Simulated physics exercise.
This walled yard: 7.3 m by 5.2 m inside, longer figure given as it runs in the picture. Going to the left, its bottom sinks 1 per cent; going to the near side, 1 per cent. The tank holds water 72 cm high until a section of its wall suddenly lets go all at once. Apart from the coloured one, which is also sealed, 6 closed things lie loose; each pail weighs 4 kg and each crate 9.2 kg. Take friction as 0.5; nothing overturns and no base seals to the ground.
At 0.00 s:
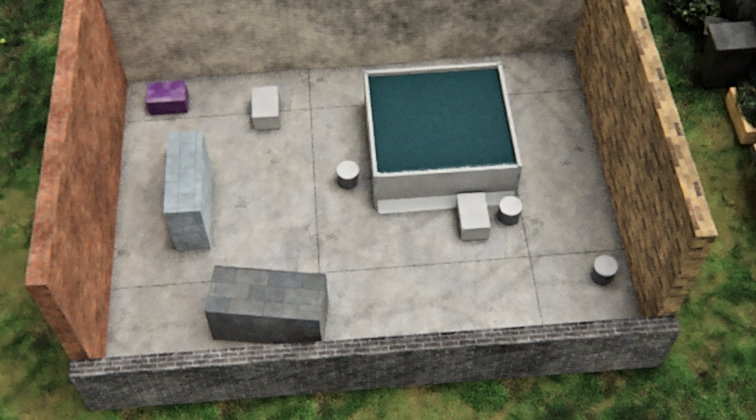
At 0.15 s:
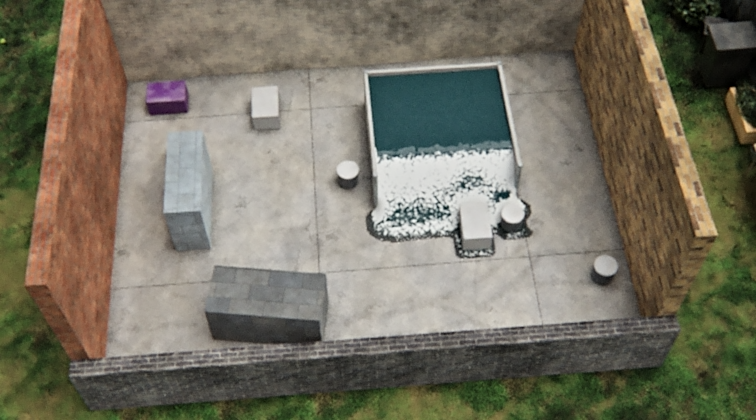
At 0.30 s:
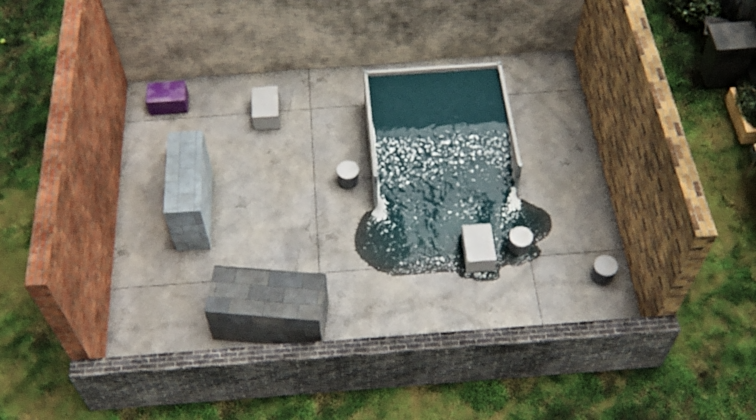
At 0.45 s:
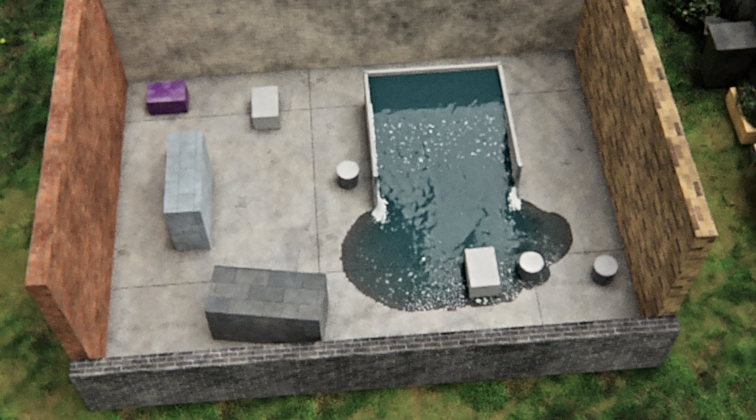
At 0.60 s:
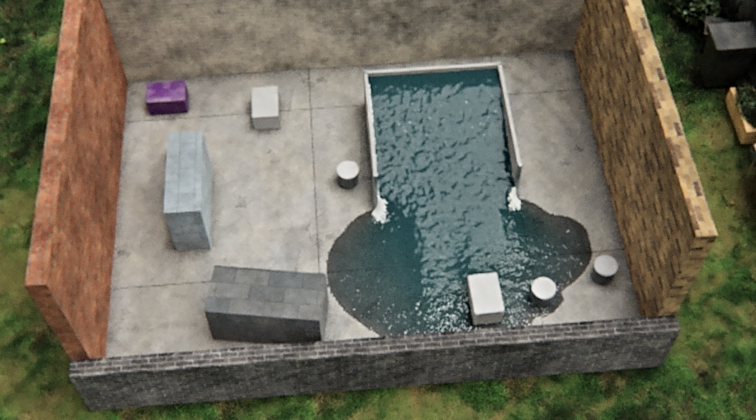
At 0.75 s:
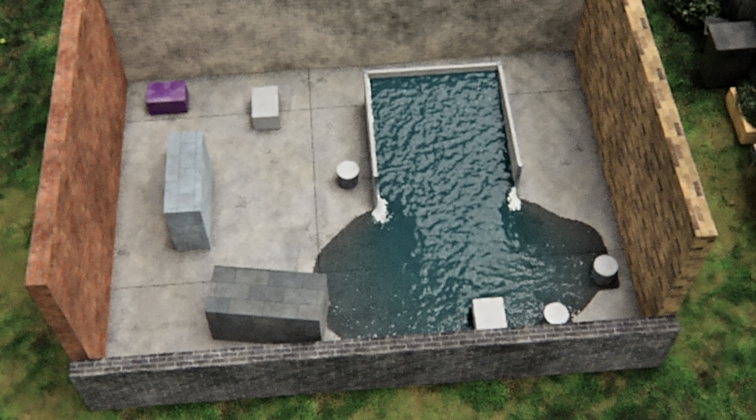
The video shows a walled yard where water pours out of a raised tank's open near side, spreading across the floor and carrying a pale block and a short cylinder toward the near wall, while the purple crate stays still.
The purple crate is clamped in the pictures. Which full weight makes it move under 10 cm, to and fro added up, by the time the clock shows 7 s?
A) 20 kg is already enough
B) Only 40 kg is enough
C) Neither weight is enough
(B) Only 40 kg is enough.
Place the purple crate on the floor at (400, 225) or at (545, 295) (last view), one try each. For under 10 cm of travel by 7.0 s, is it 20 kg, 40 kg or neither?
Order kept: Both picks fail, both picks fail.
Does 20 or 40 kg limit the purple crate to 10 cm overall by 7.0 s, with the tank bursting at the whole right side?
Well, in that case neither one does it.
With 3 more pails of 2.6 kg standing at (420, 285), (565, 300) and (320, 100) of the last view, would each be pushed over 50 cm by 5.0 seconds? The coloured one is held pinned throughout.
Order as listed: Outside the limit, outside the limit, inside the limit.
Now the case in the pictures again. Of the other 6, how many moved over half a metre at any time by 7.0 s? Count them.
I make that 6.
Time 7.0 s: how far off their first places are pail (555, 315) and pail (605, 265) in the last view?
Net shift, one by one: 400 cm / 450 cm.
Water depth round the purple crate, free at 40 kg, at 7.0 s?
Close to 12 cm deep.
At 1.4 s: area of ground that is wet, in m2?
About 14 m2.
After 1.4 s the purple crate would be 0 cm from its start with 20 kg and 0 cm from its start with 40 kg; 0 cm of water round it then.
After 3.1 s the purple crate would be 0 cm from its start with 20 kg and 0 cm from its start with 40 kg; 0 cm of water round it then.
After 4.9 s the purple crate would be 7 cm from its start with 20 kg and 0 cm from its start with 40 kg; 6 cm of water round it then.
After 7.0 s the purple crate would be 18 cm from its start with 20 kg and 0 cm from its start with 40 kg; 12 cm of water round it then.
